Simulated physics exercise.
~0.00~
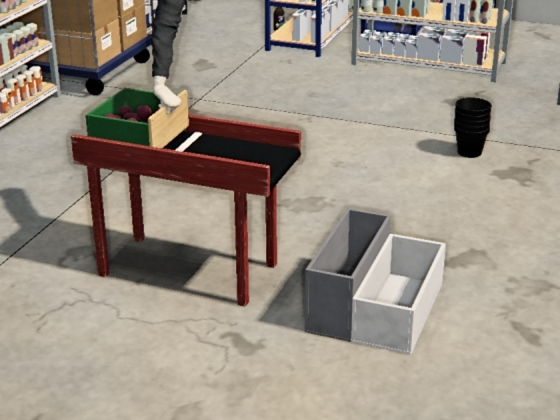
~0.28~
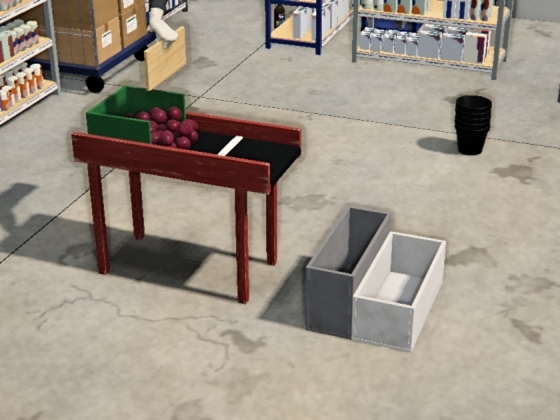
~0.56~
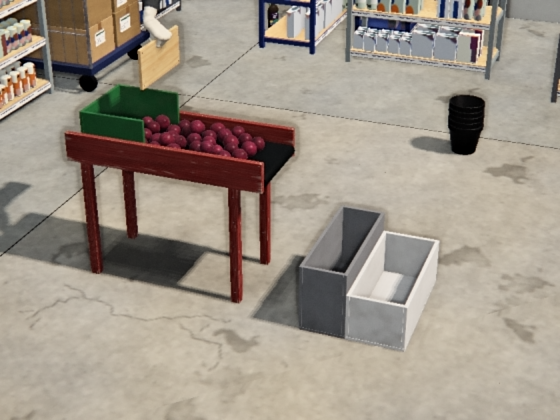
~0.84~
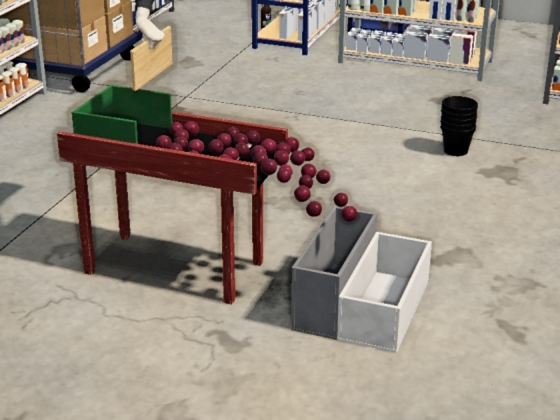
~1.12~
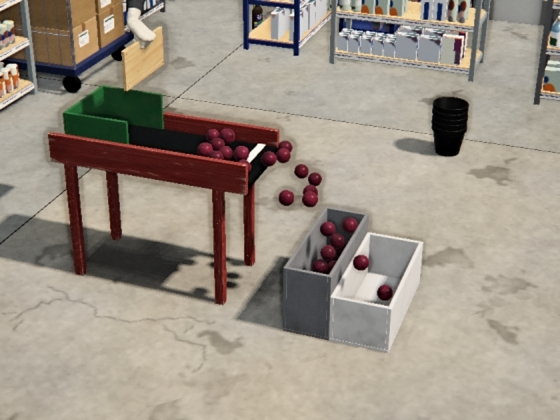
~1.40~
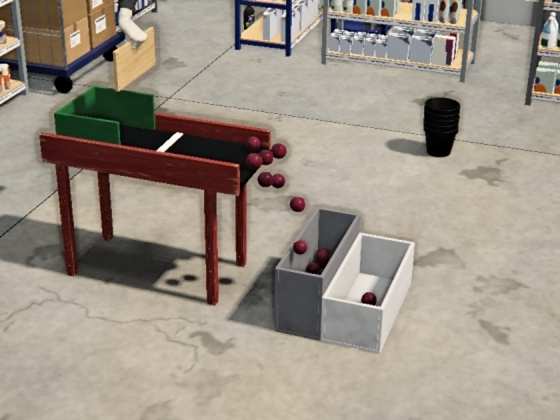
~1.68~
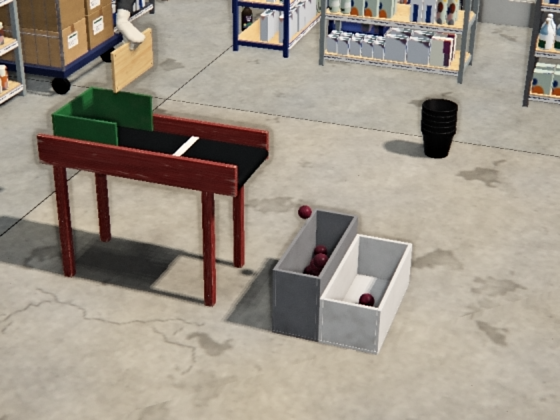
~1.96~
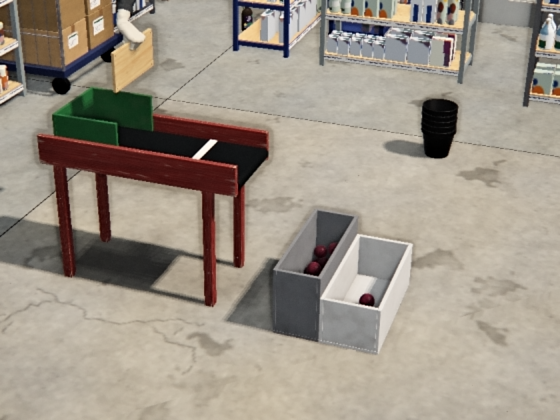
The clip shows a mechanical arm lifting a wooden gate from a green pen on a red-sided belt table, letting dark red onions ride right and tumble off the end, most dropping into a grey box and a couple into the white box beside it, leaving the belt empty.
